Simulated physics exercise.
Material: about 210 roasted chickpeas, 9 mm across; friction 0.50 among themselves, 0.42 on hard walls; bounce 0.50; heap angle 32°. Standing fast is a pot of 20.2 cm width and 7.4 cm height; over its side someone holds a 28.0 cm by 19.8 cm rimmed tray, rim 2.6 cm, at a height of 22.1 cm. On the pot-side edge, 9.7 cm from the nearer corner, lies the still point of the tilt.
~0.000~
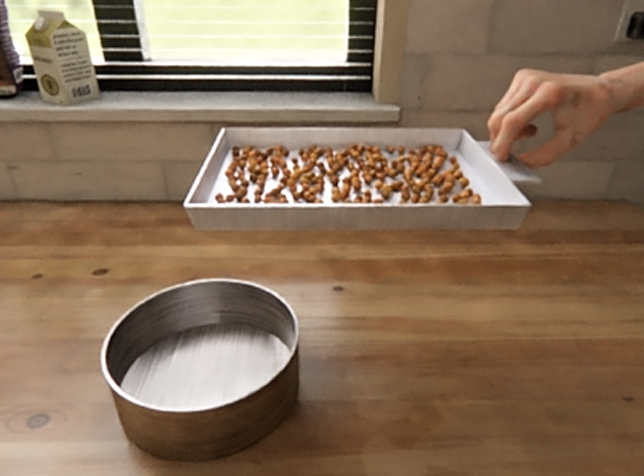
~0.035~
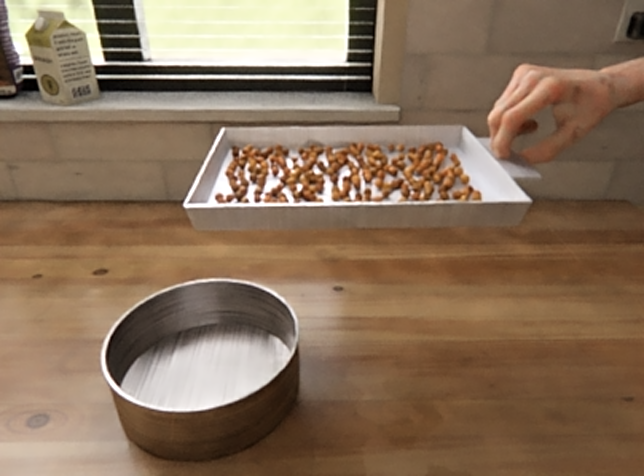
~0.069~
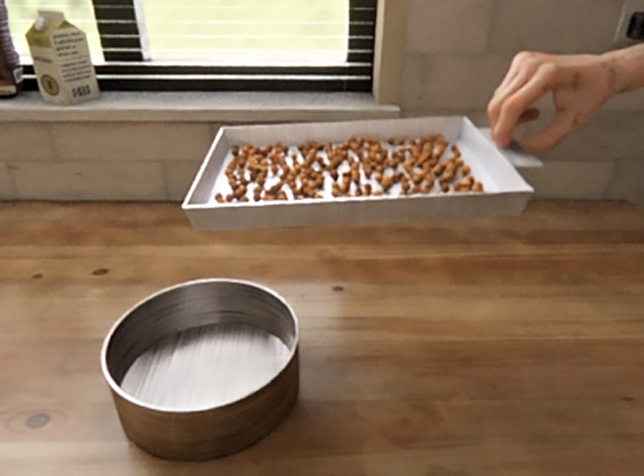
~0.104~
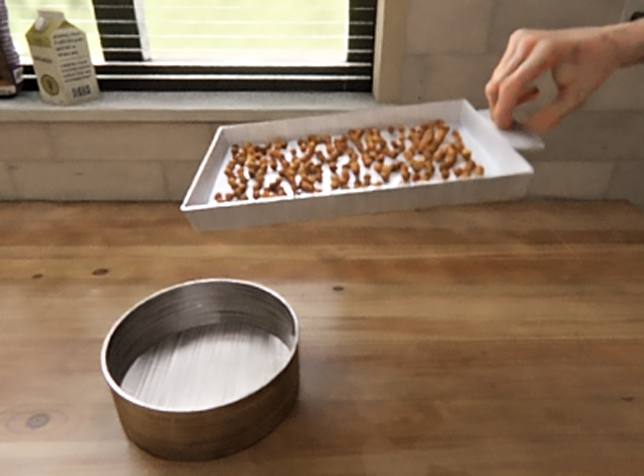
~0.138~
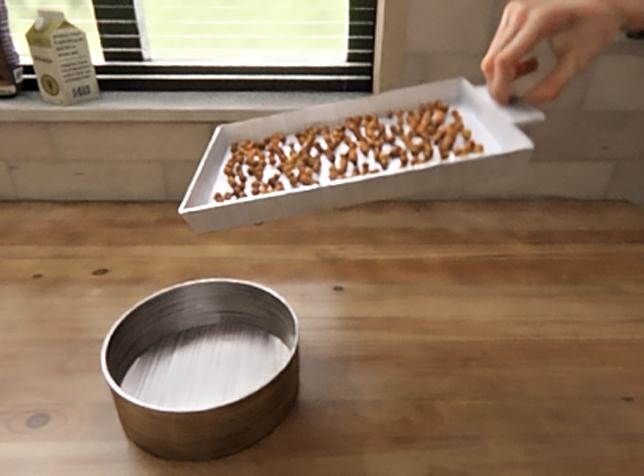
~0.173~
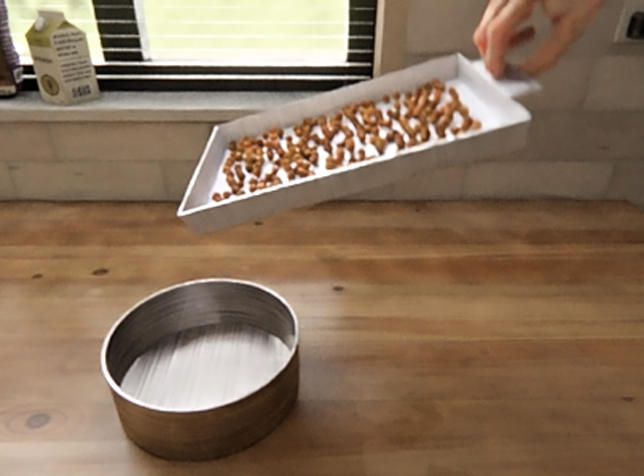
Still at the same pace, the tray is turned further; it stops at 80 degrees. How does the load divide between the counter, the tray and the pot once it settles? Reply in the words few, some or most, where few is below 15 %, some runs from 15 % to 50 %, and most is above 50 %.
Shares - counter: Some; tray: Some; pot: Some.
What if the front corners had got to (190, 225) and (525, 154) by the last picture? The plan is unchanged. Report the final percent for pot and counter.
Pot 75 % / counter 0 %.
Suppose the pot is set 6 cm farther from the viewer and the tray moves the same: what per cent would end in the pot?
About 30 %.
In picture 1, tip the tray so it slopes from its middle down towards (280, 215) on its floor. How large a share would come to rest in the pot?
Near 70 percent, give or take.
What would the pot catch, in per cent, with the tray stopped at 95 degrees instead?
I'd expect some 70 per cent in the pot.
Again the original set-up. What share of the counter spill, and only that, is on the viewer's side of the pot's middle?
I'd put it at around 40 per cent.
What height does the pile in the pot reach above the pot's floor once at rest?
Roughly 1.5 cm up.
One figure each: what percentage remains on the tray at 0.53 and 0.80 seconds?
Roughly 100 then 45.
After 0.39 s, tilt 50 degrees; the tray holds 100 %, the pot 0 %.
After 0.53 s, tilt 71 degrees; the tray holds 100 %, the pot 0 %.
After 0.80 s, tilt 80 degrees; the tray holds 45 %, the pot 20 %.
At rest (1.6 s), counter 25 %, tray 40 %, pot 35 %.
